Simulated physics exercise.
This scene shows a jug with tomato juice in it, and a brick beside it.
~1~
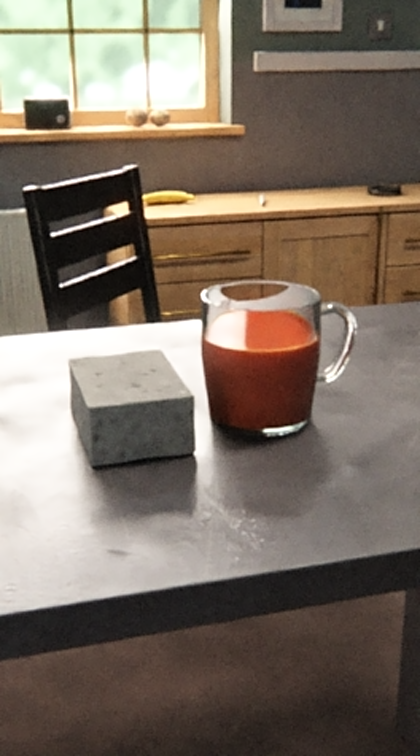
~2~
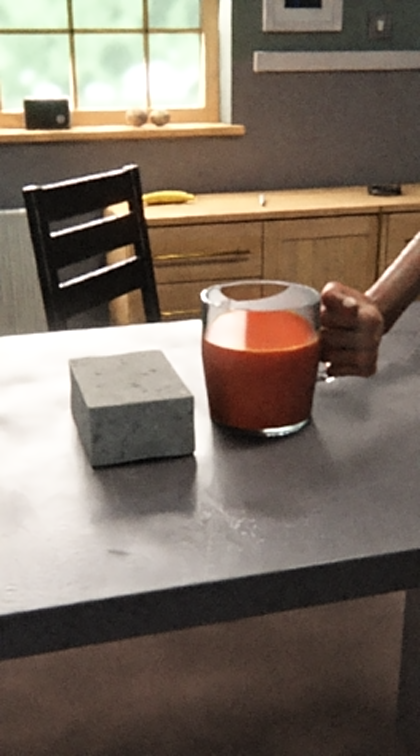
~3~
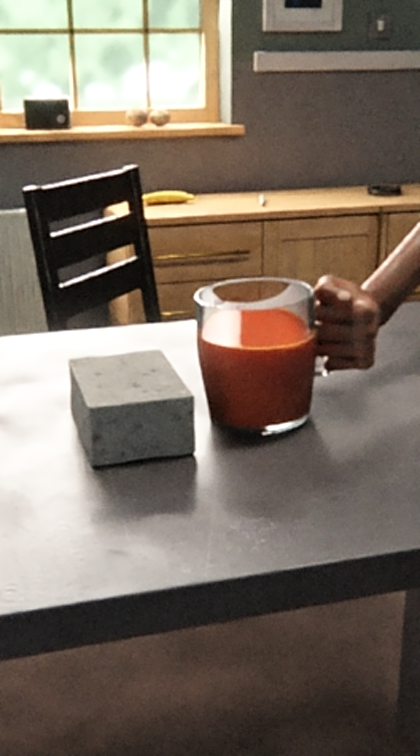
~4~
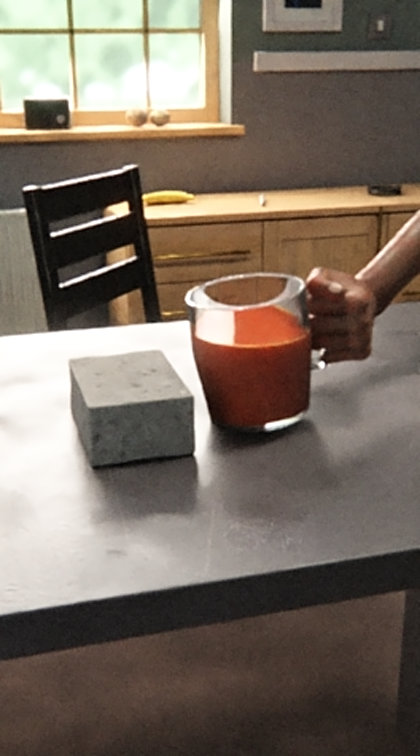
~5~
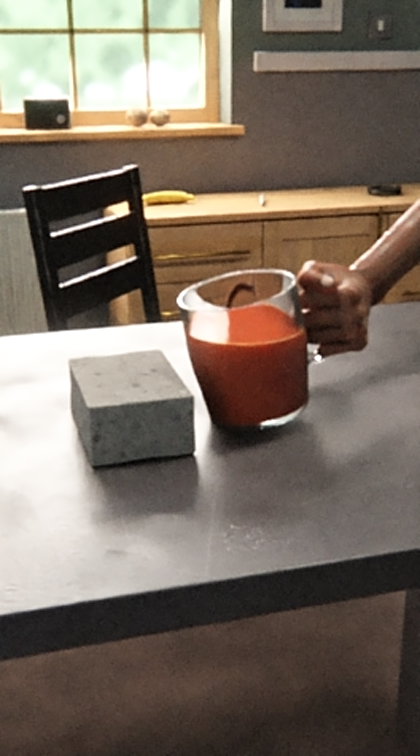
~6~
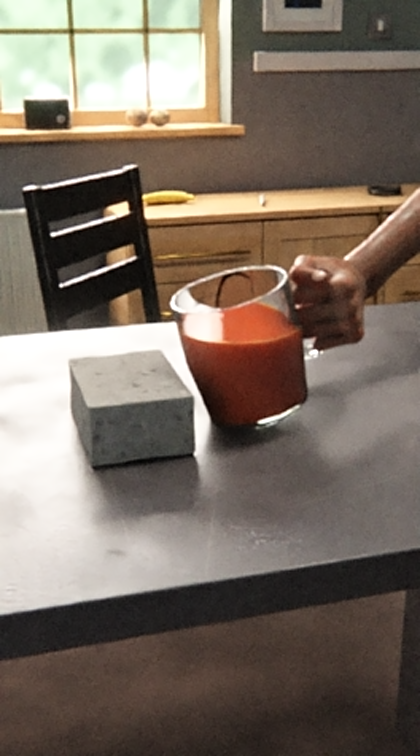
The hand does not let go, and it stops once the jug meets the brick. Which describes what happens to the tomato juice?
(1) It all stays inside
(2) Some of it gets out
1.
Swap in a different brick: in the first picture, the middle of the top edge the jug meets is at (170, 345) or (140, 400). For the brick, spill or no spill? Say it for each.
In order: It avoids a mess, and then it makes a mess.
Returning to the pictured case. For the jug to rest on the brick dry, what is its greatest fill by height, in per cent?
Roughly 85 percent of its height.
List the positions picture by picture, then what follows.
In the first picture, it stands upright; jug (260, 354) about two thirds full.
In the second picture, a hand takes hold; jug about two thirds full, surface at (261, 333); brick (129, 403).
In the third picture, the top moves towards the brick; jug (257, 352) about two thirds full.
In the fourth picture, on the way over; jug about two thirds full, surface at (249, 329); brick (129, 403).
In the fifth picture, it is leaning; jug (248, 347) about two thirds full.
In the sixth picture, tipping on its foot; jug about two thirds full, surface at (238, 326); brick (129, 403).
Soon after, the jug leans by about 20°; nothing has left it.
In the end, the jug leans by about 20°, against the brick; nothing has left it.
